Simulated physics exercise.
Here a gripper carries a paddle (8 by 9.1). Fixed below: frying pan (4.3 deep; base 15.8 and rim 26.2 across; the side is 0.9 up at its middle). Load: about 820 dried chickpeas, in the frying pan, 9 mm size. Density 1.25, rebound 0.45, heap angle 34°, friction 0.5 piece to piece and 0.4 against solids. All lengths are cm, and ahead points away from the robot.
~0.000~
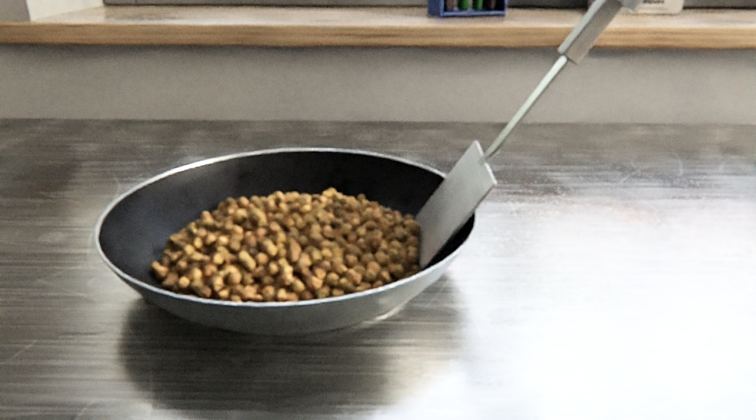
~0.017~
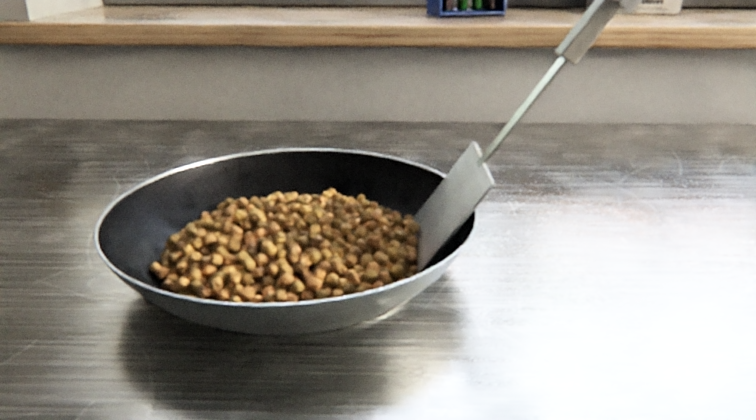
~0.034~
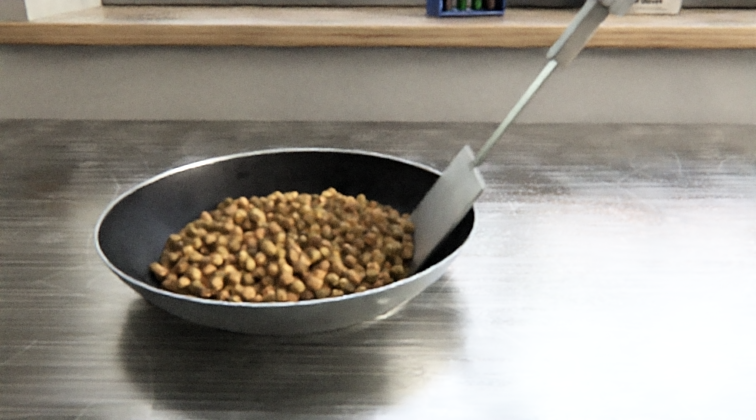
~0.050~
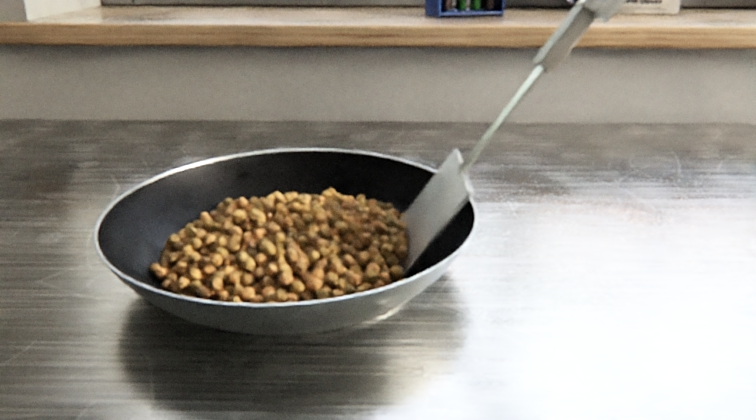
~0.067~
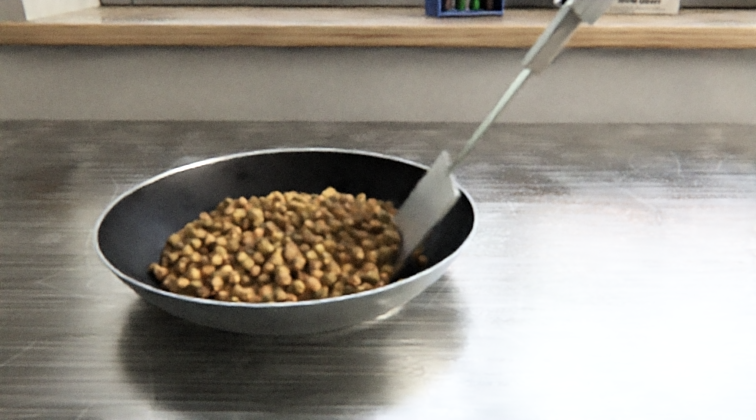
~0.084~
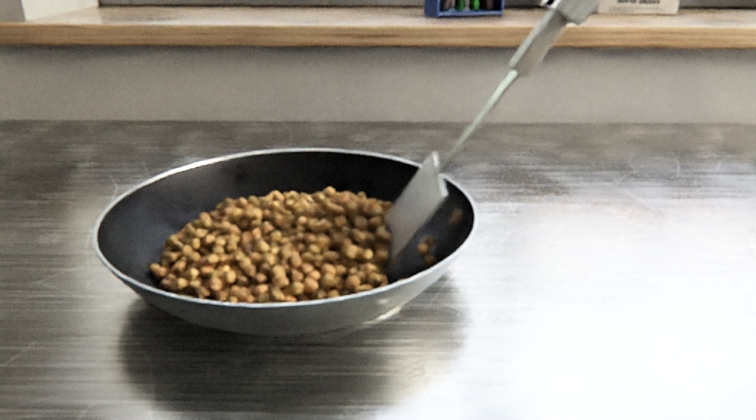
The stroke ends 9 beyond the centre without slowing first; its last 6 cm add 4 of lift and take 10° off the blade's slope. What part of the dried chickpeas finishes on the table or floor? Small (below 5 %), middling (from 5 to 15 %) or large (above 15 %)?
Answer: Middling; from 5 to 15 % of the dried chickpeas finish on the table or floor.
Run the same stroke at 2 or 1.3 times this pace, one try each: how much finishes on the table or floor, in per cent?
Some 20 and 15 per cent.
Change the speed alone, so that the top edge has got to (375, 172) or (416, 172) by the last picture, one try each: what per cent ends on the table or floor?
About 25 and 20 per cent.
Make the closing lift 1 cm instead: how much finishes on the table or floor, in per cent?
Some 10 per cent.
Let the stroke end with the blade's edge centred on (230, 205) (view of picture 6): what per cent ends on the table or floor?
Some 0 per cent.
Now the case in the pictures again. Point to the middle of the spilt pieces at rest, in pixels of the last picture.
At about (46, 251).
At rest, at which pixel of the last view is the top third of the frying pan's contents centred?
Near (174, 226).
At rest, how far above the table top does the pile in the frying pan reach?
Some 5.5 cm.
By 0.20 s, sloping 56°, highest piece 10 above the table; 816 in the frying pan, 1 on the blade or in flight.
By 0.31 s, sloping 52°, highest piece 5 above the table; 816 in the frying pan, 1 on the blade or in flight.
By 0.57 s, sloping 46°, highest piece 5 above the table; 743 in the frying pan, 73 on the table or floor, 1 on the blade or in flight.
By 1.62 s, sloping 46°, highest piece 5 above the table; 743 in the frying pan, 74 on the table or floor.
Final count, 743 in the frying pan, 74 on the table or floor. That is 9 % on the table or floor.
